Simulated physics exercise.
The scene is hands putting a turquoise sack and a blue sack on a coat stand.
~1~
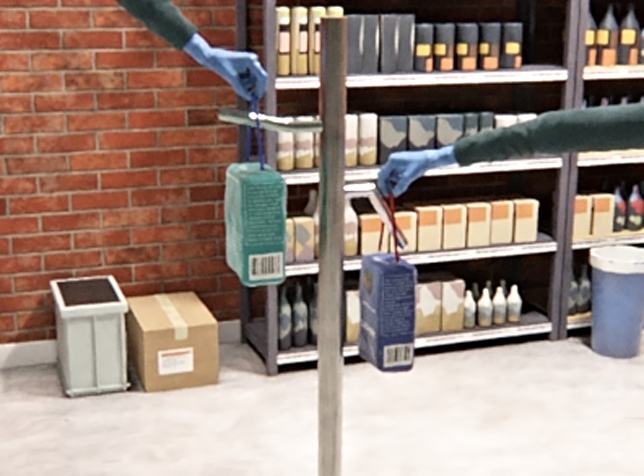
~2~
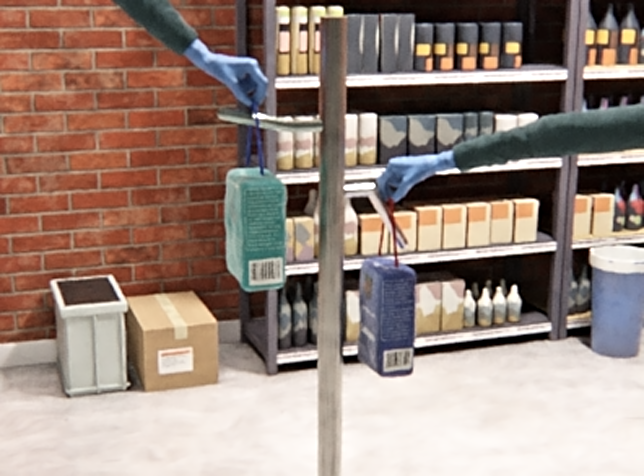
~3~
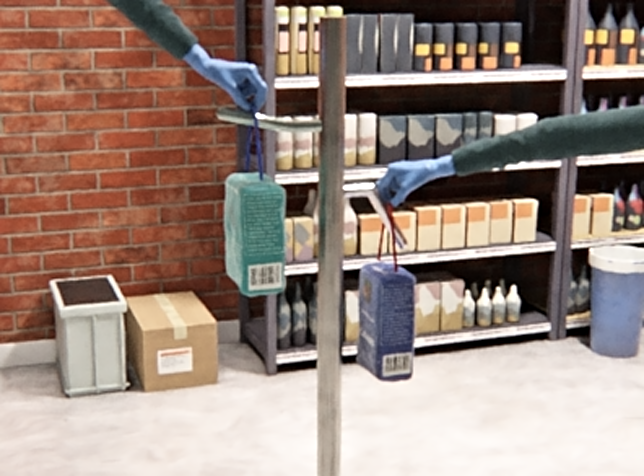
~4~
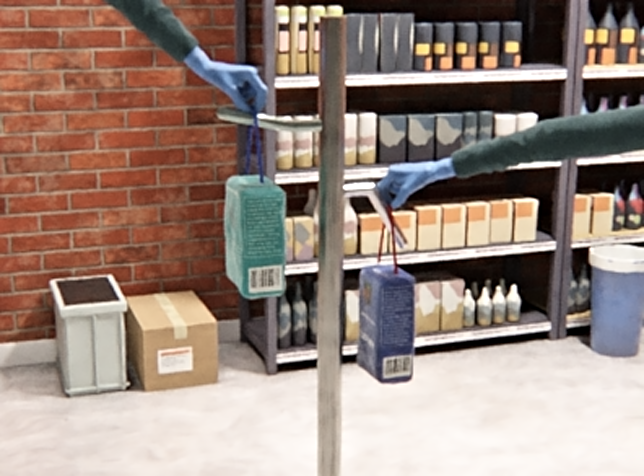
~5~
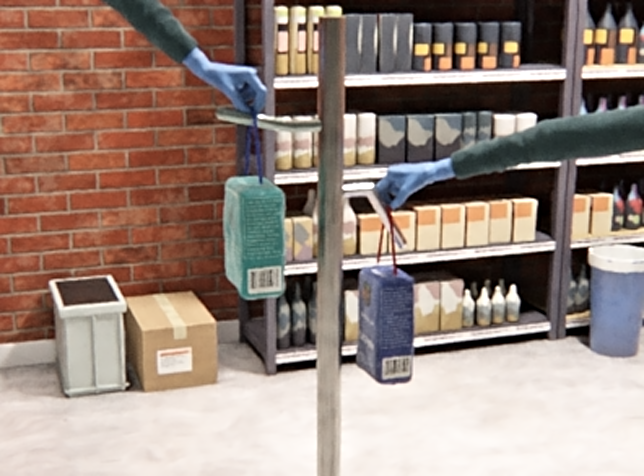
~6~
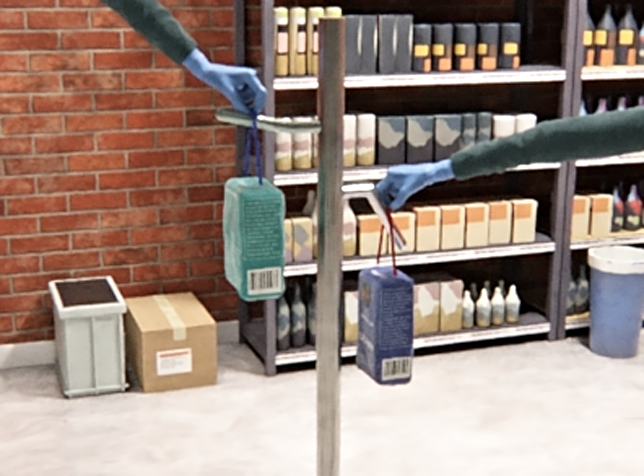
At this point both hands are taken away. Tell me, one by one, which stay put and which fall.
The turquoise sack stays put. The blue sack falls.
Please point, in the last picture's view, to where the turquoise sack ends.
Roughly (293, 245).
Then, 0.44 s past the final frame, turquoise sack on its peg near (263, 241); blue sack on the floor.
Then, 0.78 s past the final frame, turquoise sack on its peg near (280, 242); blue sack on the floor.
When it is over, turquoise sack on its peg near (293, 245); blue sack on the floor. The turquoise sack stays hanging and the blue sack drops to the floor.
